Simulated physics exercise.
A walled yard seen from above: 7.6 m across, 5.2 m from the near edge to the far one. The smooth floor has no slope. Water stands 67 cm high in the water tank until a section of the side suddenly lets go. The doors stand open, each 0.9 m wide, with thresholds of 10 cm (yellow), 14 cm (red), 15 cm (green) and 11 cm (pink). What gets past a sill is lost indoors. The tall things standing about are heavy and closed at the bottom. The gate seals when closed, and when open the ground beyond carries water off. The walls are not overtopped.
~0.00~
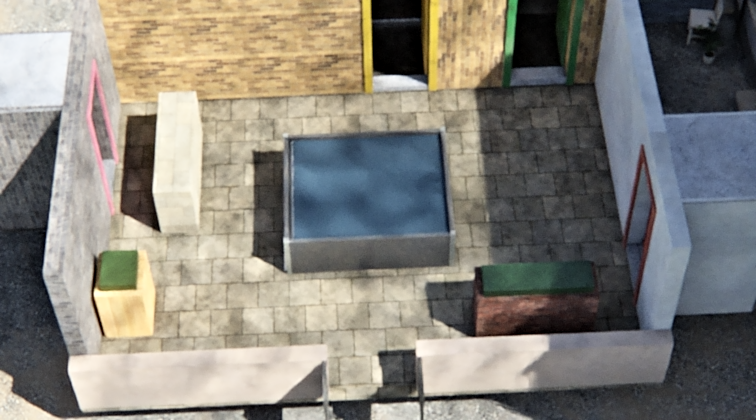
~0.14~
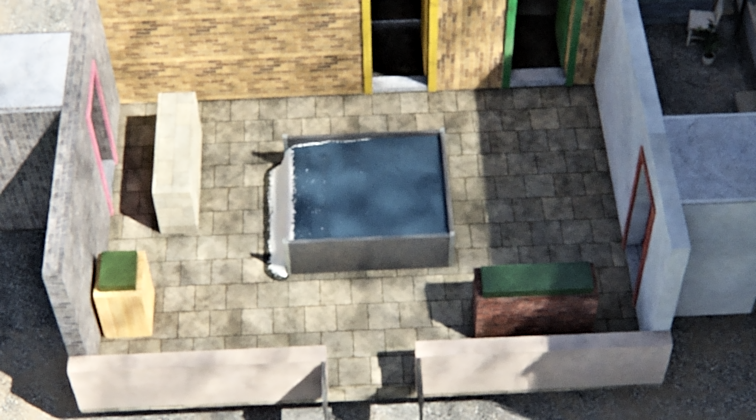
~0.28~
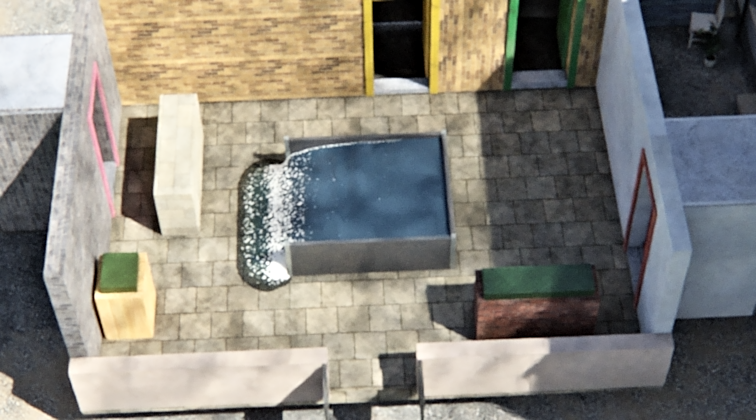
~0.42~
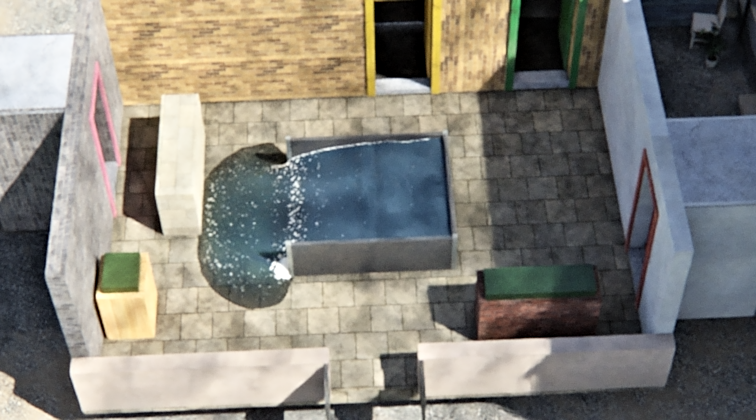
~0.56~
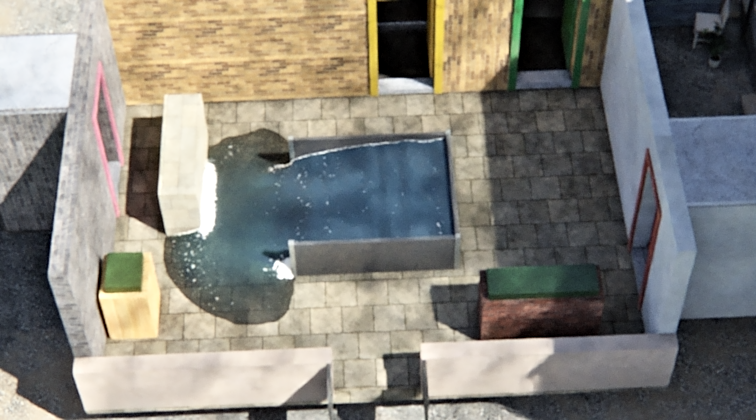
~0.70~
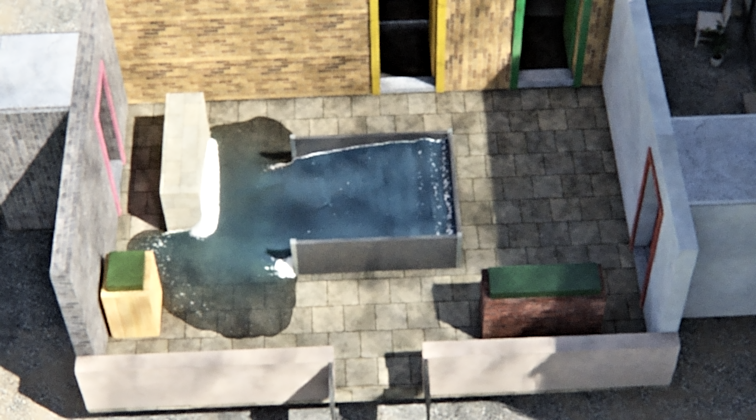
Water bursting from the left side of a tank in a walled yard, spreading across paving and washing against a pale block.
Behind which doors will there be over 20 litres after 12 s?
The water let in: At the yellow door it stays under the limit; at the red door it does not reach the limit; at the green door it does not reach the limit; at the pink door it passes the limit.
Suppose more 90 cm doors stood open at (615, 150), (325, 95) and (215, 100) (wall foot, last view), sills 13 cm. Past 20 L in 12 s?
In that order: Below, below, above.
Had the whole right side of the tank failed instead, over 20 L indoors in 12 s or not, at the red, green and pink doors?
Against that limit: Red past it, green above, pink not over.
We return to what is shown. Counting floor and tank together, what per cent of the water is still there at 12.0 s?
About 92 per cent.
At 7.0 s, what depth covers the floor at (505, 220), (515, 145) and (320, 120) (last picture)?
About 1, 4 and 7 cm.
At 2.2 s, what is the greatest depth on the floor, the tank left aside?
Roughly 38 cm.
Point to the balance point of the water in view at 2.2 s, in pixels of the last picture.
Near (266, 221).
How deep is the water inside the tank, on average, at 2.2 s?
Some 24 cm.
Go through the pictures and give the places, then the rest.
Still water, 67 cm deep, in the water tank at (367, 187), in the first picture.
The front is at (284, 277), 1.1 m from the gap at (289, 209); 0.5 m2 of floor is under water; 67 cm left at the back of the water tank, in the second picture.
The front is at (257, 166), 1.2 m from the gap at (291, 213); 1.4 m2 of floor is under water; 67 cm left at the back of the water tank, in the third picture.
Water pours out at (293, 214) and has run 1.6 m, to (237, 298); typically 10 cm deep outside, 67 cm at the water tank's back, in the fourth picture.
Water pours out at (295, 214) and has run 2.0 m, to (171, 264); typically 9 cm deep outside, 66 cm at the water tank's back, in the fifth picture.
The front is at a hidden place, 2.5 m from the gap at (297, 213); 5.4 m2 of floor is under water; 57 cm left at the back of the water tank, in the sixth picture.
After 1.4 s water covers 25 % of the floor and is deepest (48 cm) near (113, 288); yellow door not reached, red door not reached, green door not reached, pink door 2 cm at the sill, 0 L in.
After 2.2 s water covers 35 % of the floor and is deepest (38 cm) near (215, 216); yellow door not reached, red door not reached, green door not reached, pink door 8 cm at the sill, 0 L in.
After 3.5 s water covers 60 % of the floor and is deepest (36 cm) near (129, 104); yellow door 5 cm at the sill, 0 L in, red door not reached, green door 2 cm at the sill, 0 L in, pink door 12 cm at the sill, 0 L in.
After 7.0 s water covers 95 % of the floor and is deepest (16 cm) near (167, 218); yellow door 5 cm at the sill, 0 L in, red door 9 cm at the sill, 0 L in, green door 12 cm at the sill, 0 L in, pink door 13 cm at the sill, 102 L in.
After 12.0 s water covers 100 % of the floor and is deepest (13 cm) near (600, 289); yellow door 6 cm at the sill, 0 L in, red door 12 cm at the sill, 0 L in, green door 10 cm at the sill, 0 L in, pink door 5 cm at the sill, 105 L in.
